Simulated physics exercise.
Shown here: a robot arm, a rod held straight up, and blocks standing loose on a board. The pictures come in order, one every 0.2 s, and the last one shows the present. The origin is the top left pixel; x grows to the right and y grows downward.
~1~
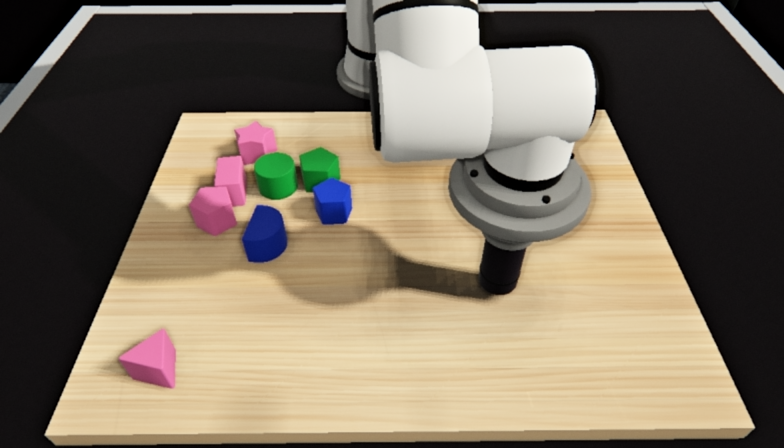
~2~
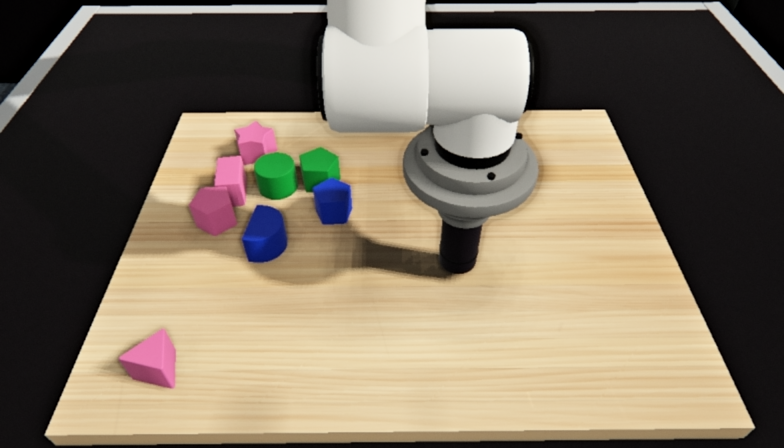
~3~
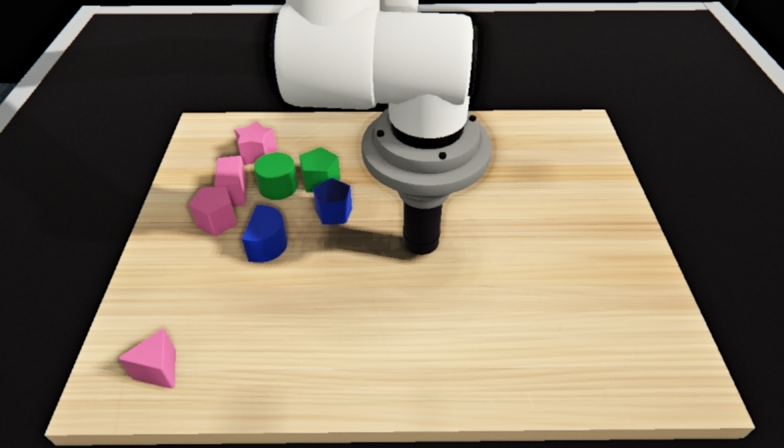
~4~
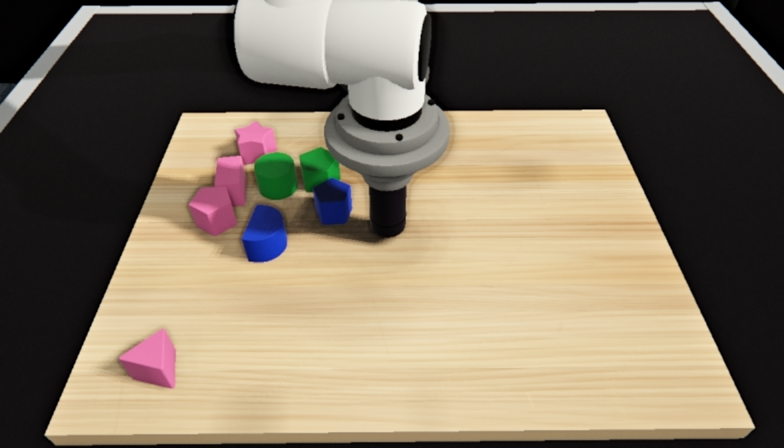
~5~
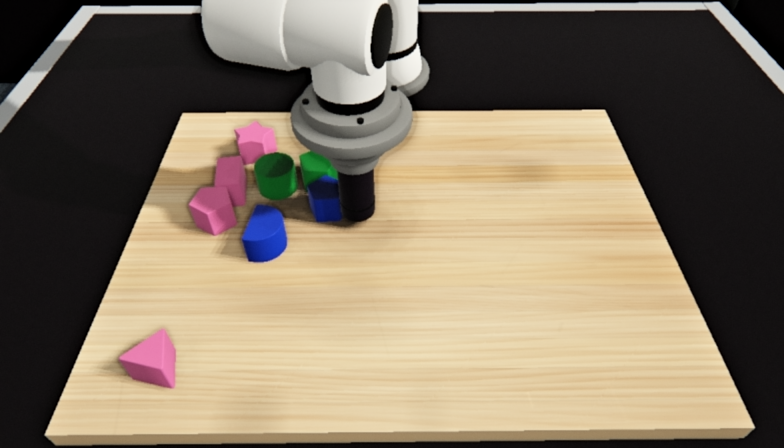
A white robot arm holding a black rod upright reaches over a pale wooden board on a dark surface, seen from above and in front. Pink, green and blue blocks cluster at the board's upper left, with one pink block alone at the lower left. The arm sweeps the rod leftward and away across the board to the blue five-sided block, which shifts slightly left, while the other blocks and the camera stay still.
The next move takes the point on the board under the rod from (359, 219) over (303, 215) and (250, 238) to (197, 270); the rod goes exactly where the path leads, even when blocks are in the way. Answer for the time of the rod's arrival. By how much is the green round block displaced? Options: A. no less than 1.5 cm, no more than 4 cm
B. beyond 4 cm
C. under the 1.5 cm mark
The answer is A.
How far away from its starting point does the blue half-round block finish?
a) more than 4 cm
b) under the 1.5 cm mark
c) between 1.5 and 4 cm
Letter a.
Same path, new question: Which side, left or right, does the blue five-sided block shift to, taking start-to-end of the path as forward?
Slides right.
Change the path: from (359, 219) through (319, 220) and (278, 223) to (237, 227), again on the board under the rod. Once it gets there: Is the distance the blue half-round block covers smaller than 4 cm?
Yes.
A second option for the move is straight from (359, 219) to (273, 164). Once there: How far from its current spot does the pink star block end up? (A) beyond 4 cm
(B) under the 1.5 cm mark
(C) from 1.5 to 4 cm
Answer: B.
The first path, step by step. One third of the way, rod (300, 207); green round block (259, 156); green five-sided block (316, 157); blue five-sided block (276, 177), turned 40° clockwise.
Two thirds of the way, rod (247, 230); blue half-round block (242, 245), turned 55° anticlockwise; green round block (256, 153); green five-sided block (316, 157); blue five-sided block (262, 178), turned 65° clockwise.
At the end, rod (194, 262); blue half-round block (230, 258), turned 110° anticlockwise; green round block (256, 153); green five-sided block (316, 157); blue five-sided block (262, 178), turned 65° clockwise.
